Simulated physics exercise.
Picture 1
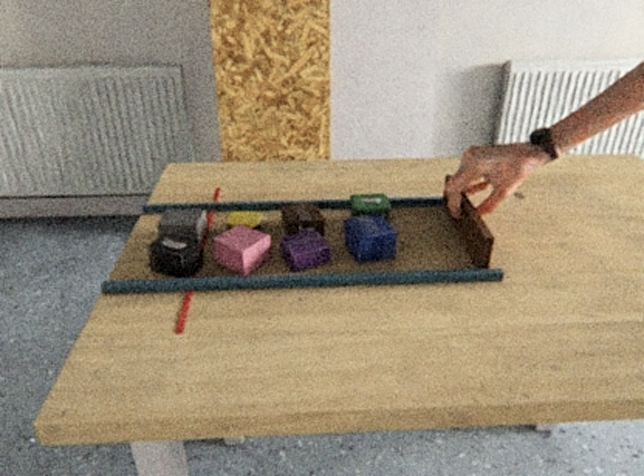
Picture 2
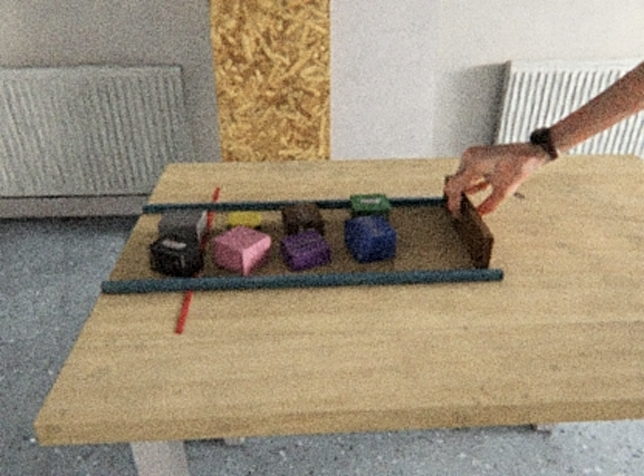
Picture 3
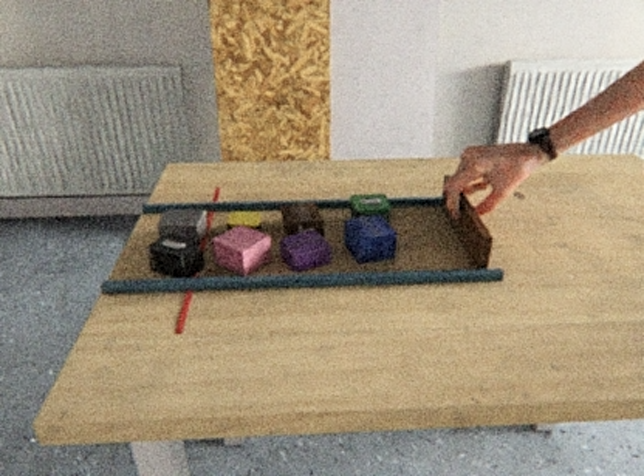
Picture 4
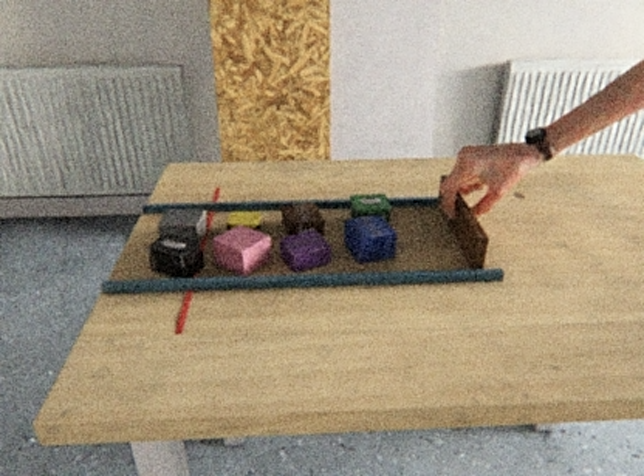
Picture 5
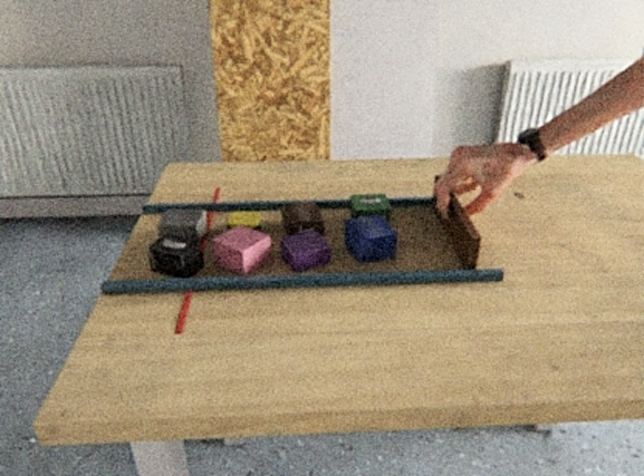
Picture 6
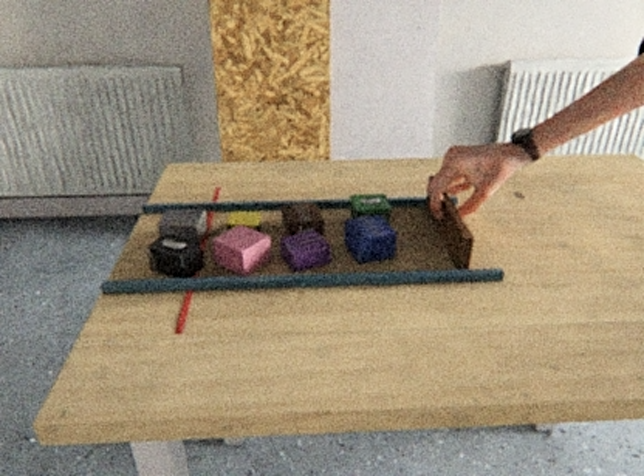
A hand held a brown board upright at the right end of a track on a wooden table, then slid it slightly left, while the small coloured blocks between the rails stayed still.
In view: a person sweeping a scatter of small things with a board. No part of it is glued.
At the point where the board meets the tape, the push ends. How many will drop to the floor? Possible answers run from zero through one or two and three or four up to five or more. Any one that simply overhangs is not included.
After that push a few more than two come off the table, three or four.
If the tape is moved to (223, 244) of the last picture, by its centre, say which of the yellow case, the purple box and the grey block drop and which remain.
Here the yellow case is not lost; the purple box is not lost; last, the grey block ends up off.
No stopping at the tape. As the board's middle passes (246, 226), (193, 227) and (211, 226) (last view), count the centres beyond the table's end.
Respectively 1, 3 and 3.
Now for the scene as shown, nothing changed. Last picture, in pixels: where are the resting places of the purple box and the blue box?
In the last picture, roughly (139, 249) and (180, 242).
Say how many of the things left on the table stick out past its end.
I'd put it at 0.
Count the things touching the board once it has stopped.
It's 2.
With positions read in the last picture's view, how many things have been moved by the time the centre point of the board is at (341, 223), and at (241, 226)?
Moved so far: 5, later 8.
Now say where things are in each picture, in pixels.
Grey block (183, 227); black case (176, 256); yellow case (245, 226); board (465, 220); tape (203, 244), in the first picture.
Black case (176, 256); board (465, 220), in the second picture.
Yellow case (245, 226); purple box (305, 251), in the third picture.
Grey block (183, 227); pink block (242, 250), in the fourth picture.
Black case (176, 256); brown box (303, 221), in the fifth picture.
Grey block (183, 227); black case (176, 256); yellow case (245, 226); board (447, 220); tape (203, 244), in the sixth picture.
A little later, none off yet; grey block at rest near (183, 227); black case at rest near (176, 256); yellow case at rest near (245, 226).
When it is over, the number that fall off is three or four; down, pink block, yellow case and grey block.
